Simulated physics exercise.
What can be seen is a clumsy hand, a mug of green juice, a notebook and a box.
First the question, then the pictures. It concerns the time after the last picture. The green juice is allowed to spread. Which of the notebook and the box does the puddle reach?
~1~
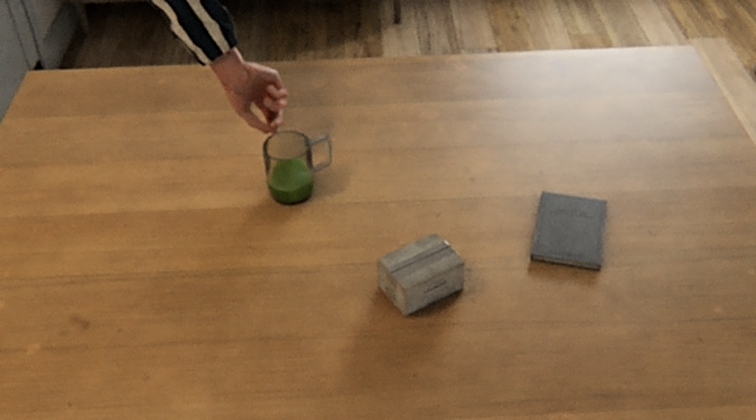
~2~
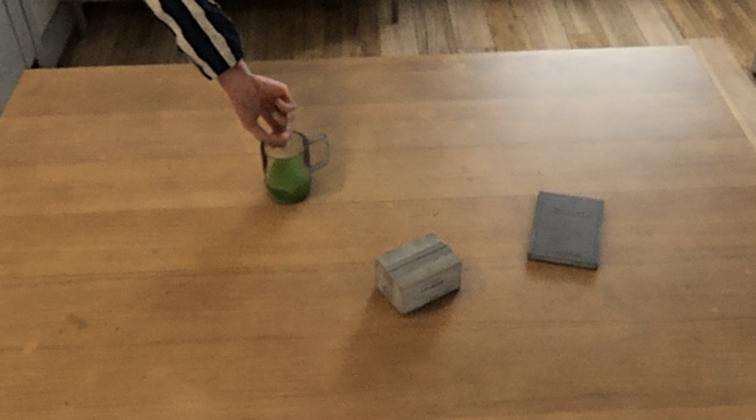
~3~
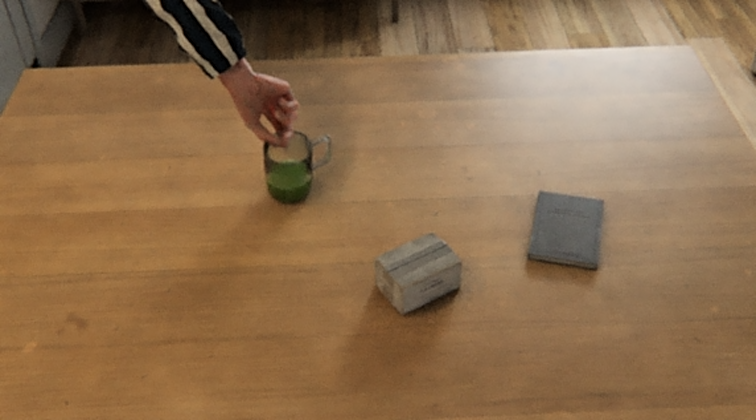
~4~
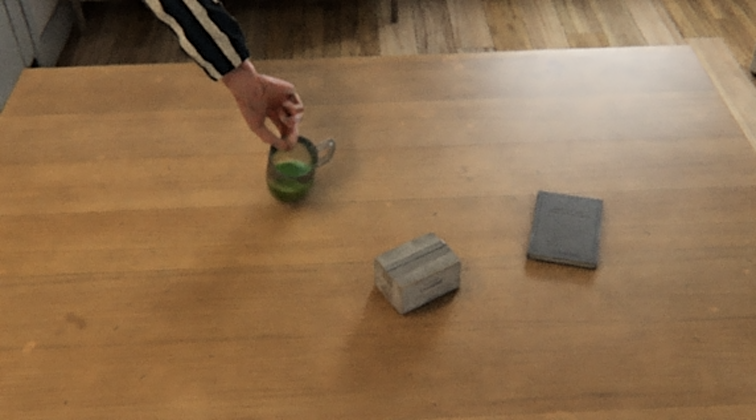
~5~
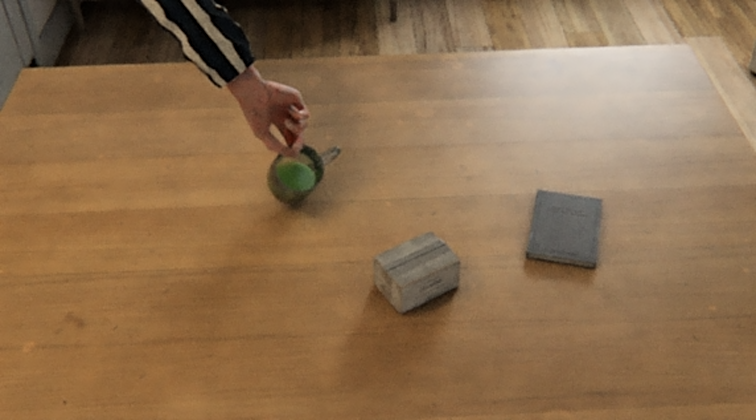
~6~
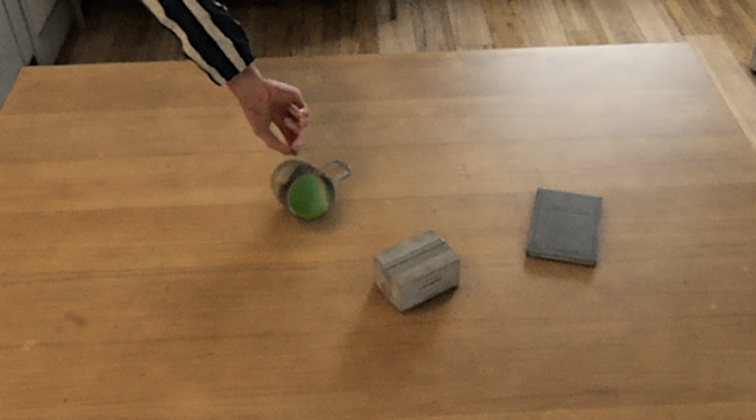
Outcome: The notebook will most likely avoid the spill; the box will most likely meet the spill.
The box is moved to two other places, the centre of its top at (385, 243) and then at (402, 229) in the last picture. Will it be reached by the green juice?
At the first spot it gets dampened, at the second spot it gets dampened.
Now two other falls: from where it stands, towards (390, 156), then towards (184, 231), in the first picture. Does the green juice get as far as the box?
Toward the first spot it is missed, and toward the second it is missed.
Soon after, the puddle covers about as much as a plate; the notebook is dry; the box is wet.
Later, the puddle covers about as much as a tray; the notebook is dry; the box is wet.
In the end, the puddle covers about as much as a tray; the notebook is dry; the box is wet.
